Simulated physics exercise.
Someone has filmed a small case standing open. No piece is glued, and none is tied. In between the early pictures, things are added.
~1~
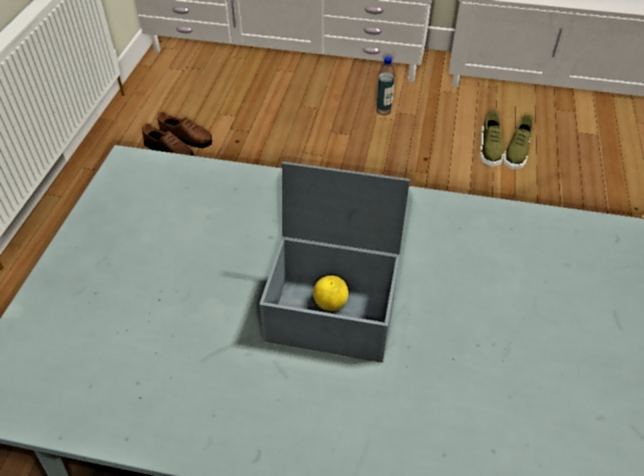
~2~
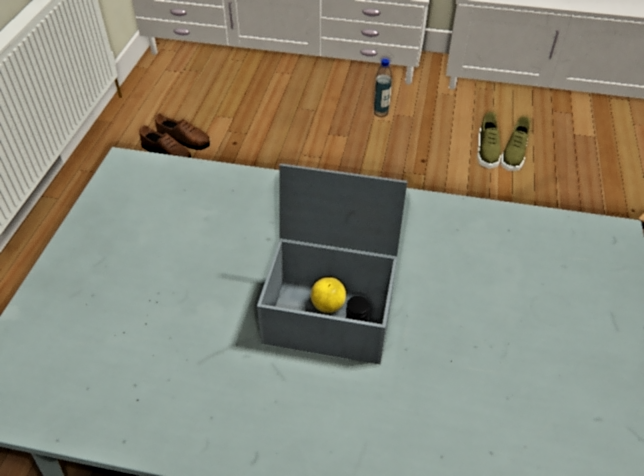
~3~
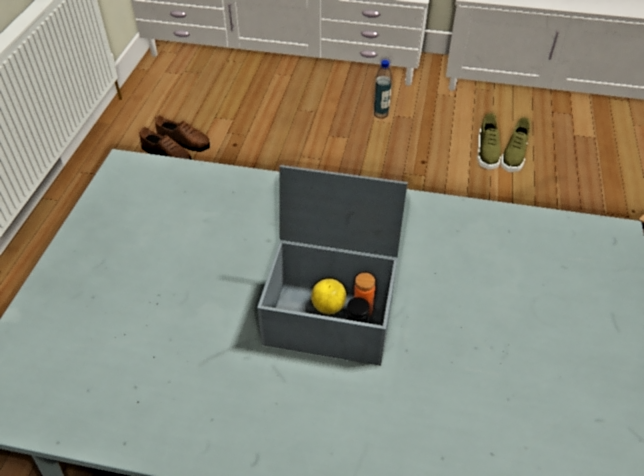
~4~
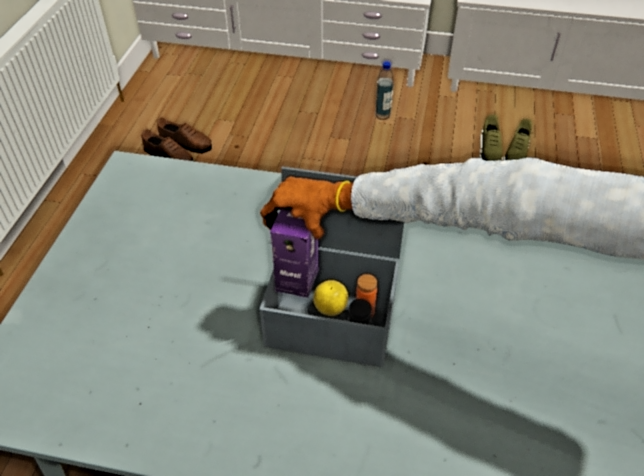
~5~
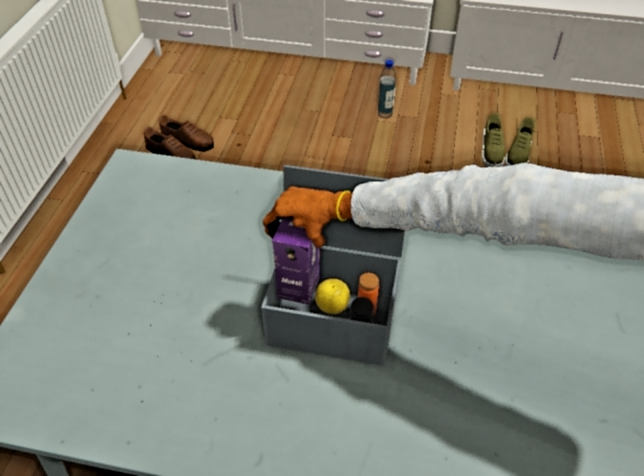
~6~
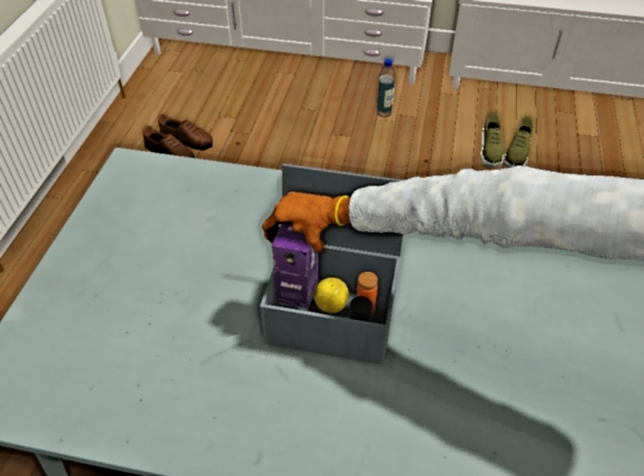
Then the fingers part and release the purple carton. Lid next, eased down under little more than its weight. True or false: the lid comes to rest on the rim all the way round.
False, it is held up.
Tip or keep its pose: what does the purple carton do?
Simply put, the purple carton gets tilted.
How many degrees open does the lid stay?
The lid sits around 30° above the rim.
Then, 0.80 s later than the last frame, lid starting down; purple carton tilted by 26° near (293, 294).
Then, 1.60 s later than the last frame, lid 60° above the rim; purple carton tilted by 26° near (293, 294).
Then, 2.60 s later than the last frame, lid 29° above the rim; purple carton tilted by 26° near (293, 294).
When it is over, lid 29° above the rim; moved from the start, purple carton; the other 3 as before. End places, in pixels of the last picture, purple carton near (293, 294).
